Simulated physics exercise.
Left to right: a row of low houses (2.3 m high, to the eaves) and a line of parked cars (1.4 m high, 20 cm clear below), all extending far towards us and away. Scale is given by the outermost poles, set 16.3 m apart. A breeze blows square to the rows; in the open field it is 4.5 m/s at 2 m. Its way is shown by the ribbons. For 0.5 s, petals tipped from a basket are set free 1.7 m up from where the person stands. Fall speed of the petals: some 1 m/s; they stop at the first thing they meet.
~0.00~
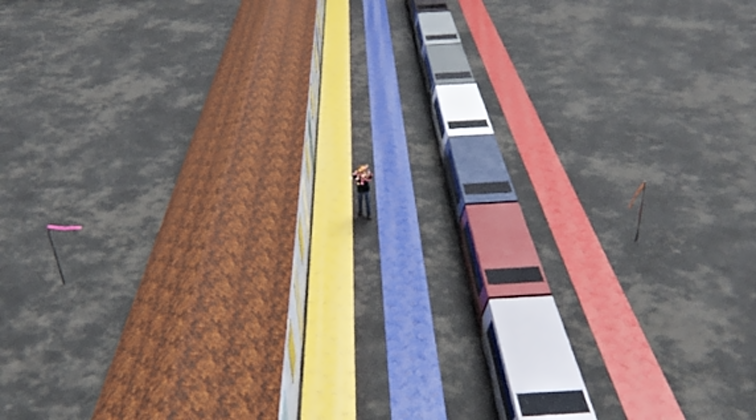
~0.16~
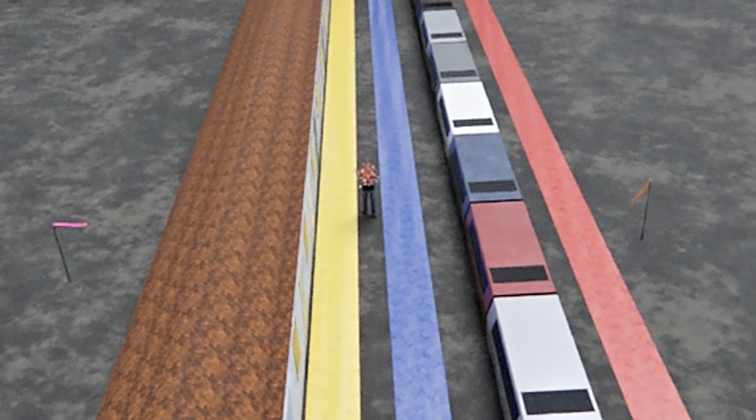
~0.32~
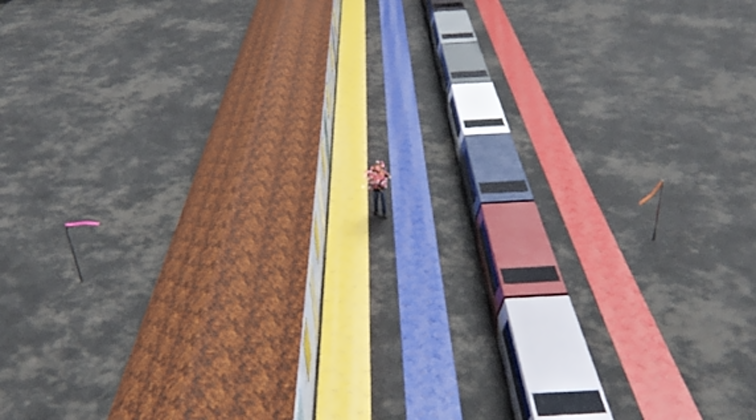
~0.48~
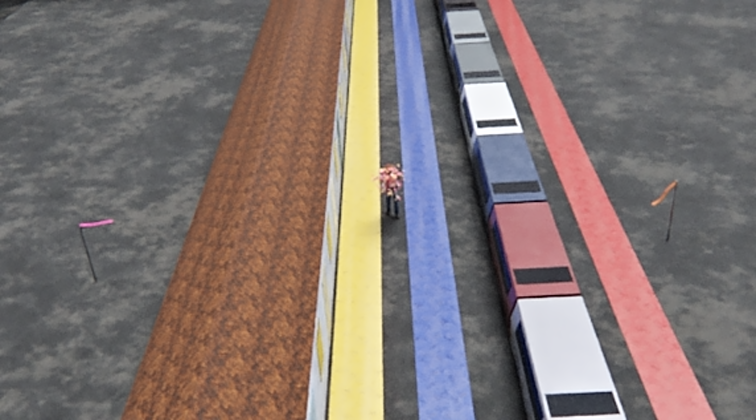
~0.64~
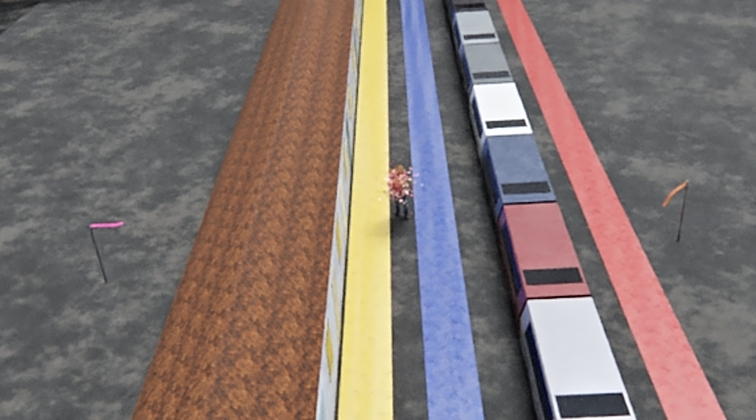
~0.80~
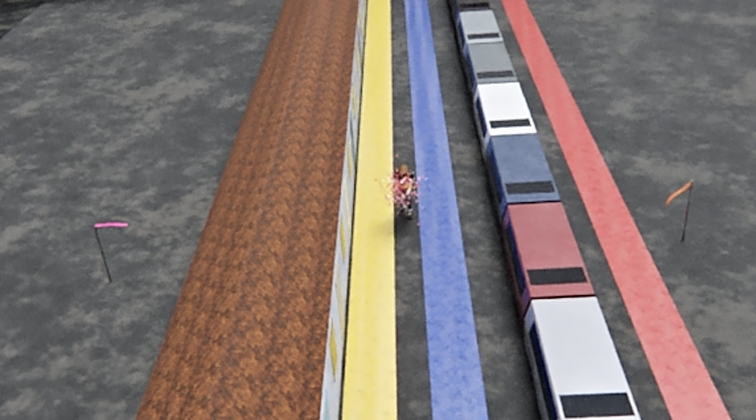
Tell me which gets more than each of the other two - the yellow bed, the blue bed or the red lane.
I would say the yellow one gets the most.
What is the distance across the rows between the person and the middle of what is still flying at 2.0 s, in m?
0.5 m.
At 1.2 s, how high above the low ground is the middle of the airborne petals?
Roughly 1.0 m up.
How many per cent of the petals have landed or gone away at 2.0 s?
45 per cent.
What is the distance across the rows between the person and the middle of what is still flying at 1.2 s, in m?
My estimate would be some 0.0 metres.
After 1.2 s, 0 % lies on the blue bed, 0 % on the red lane and 0 % on the yellow bed; 2 % has touched down or left; the middle of what still flies is 1.0 m above the low ground, near (398, 199).
After 2.0 s, 3 % lies on the blue bed, 0 % on the red lane and 15 % on the yellow bed; 43 % has touched down or left; the middle of what still flies is 0.5 m above the low ground, near (392, 211).
After 3.5 s, 7 % lies on the blue bed, 0 % on the red lane and 40 % on the yellow bed; 91 % has touched down or left.
After 8.0 s, 8 % lies on the blue bed, 0 % on the red lane and 46 % on the yellow bed; 99 % has touched down or left.
After 45.0 s, 8 % lies on the blue bed, 0 % on the red lane and 47 % on the yellow bed; 100 % has touched down or left.
